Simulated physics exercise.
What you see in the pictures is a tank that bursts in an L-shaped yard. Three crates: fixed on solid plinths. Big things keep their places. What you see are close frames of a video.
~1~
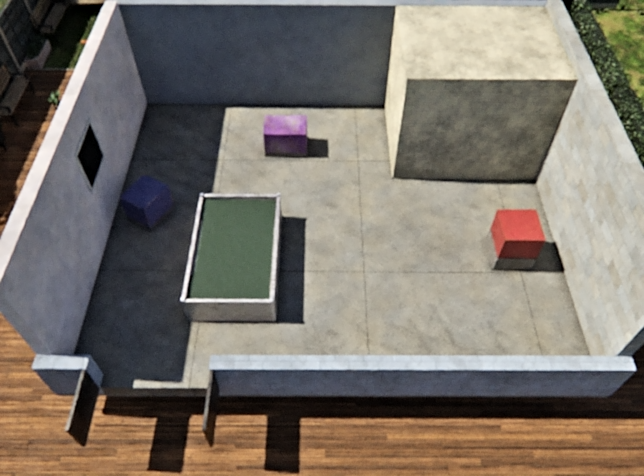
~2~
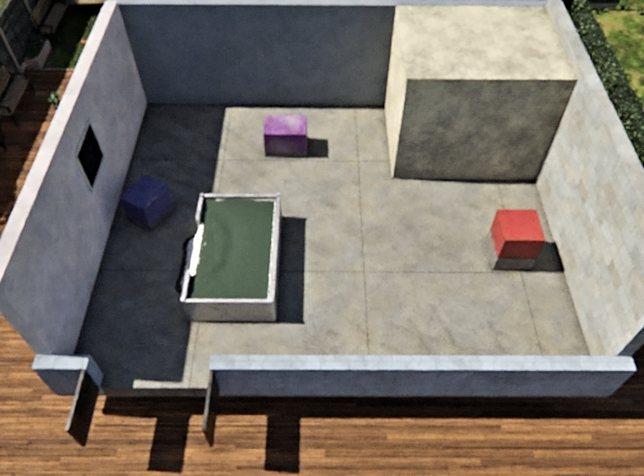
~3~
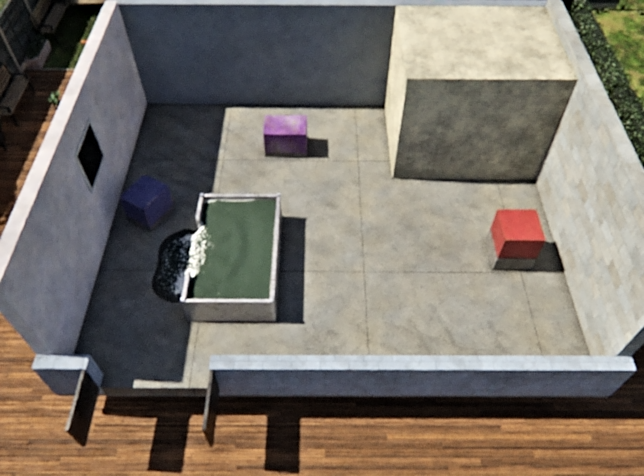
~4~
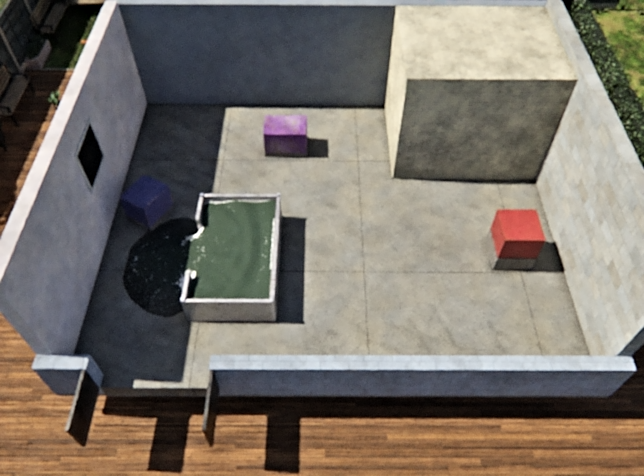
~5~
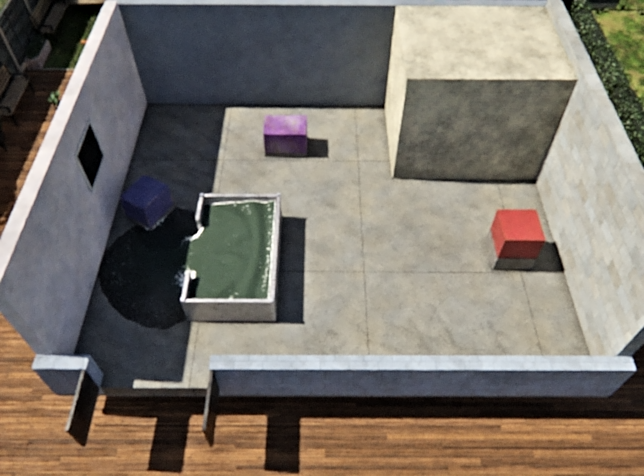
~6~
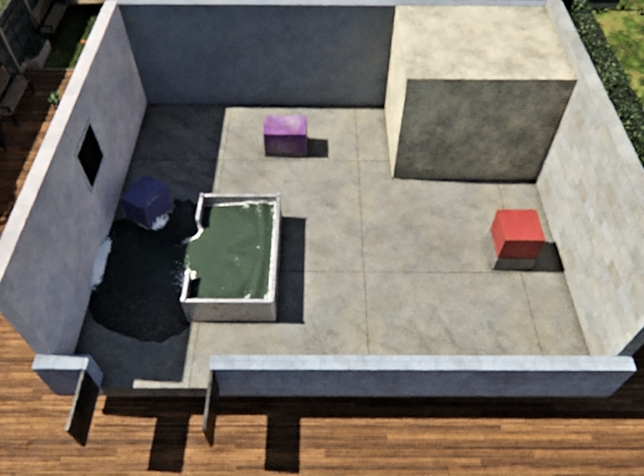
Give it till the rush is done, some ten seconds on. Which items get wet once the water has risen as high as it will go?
One by one: The red crate has a tall enough plinth, the purple crate has a tall enough plinth, the blue crate has too short a plinth.
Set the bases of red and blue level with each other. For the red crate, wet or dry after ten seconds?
Red: Untouched.
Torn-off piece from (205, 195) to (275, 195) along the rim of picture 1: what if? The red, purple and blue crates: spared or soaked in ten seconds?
Result: Red crate is not reached; purple crate is swamped; blue crate is swamped.
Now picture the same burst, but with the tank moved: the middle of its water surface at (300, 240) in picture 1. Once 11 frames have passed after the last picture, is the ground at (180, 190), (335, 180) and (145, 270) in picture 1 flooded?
The first spot is inundated, the second not reached, and the third inundated.
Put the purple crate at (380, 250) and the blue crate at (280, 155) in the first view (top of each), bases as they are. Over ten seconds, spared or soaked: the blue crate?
Briefly, blue stays clear.
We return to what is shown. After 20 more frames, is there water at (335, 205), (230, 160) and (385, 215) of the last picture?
Going through them in order, I'd say clear, drenched and clear.
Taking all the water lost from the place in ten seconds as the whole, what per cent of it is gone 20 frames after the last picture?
My reading is about 20 per cent.
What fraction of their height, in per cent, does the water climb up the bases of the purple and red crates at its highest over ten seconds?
About 60 % and 10 %.
A moment on, water covers 10 % of the floor; the red crate not reached, the purple crate not reached, the blue crate water round its plinth.
Next, water covers 20 % of the floor; the red crate not reached, the purple crate not reached, the blue crate water round its plinth.
Then, water covers 35 % of the floor; the red crate not reached, the purple crate water round its plinth, the blue crate water round its plinth.
Later, water covers 55 % of the floor; the red crate not reached, the purple crate water round its plinth, the blue crate water round its plinth.
In the end, water covers 70 % of the floor; the red crate stayed above the water, the purple crate stayed above the water, the blue crate was topped.
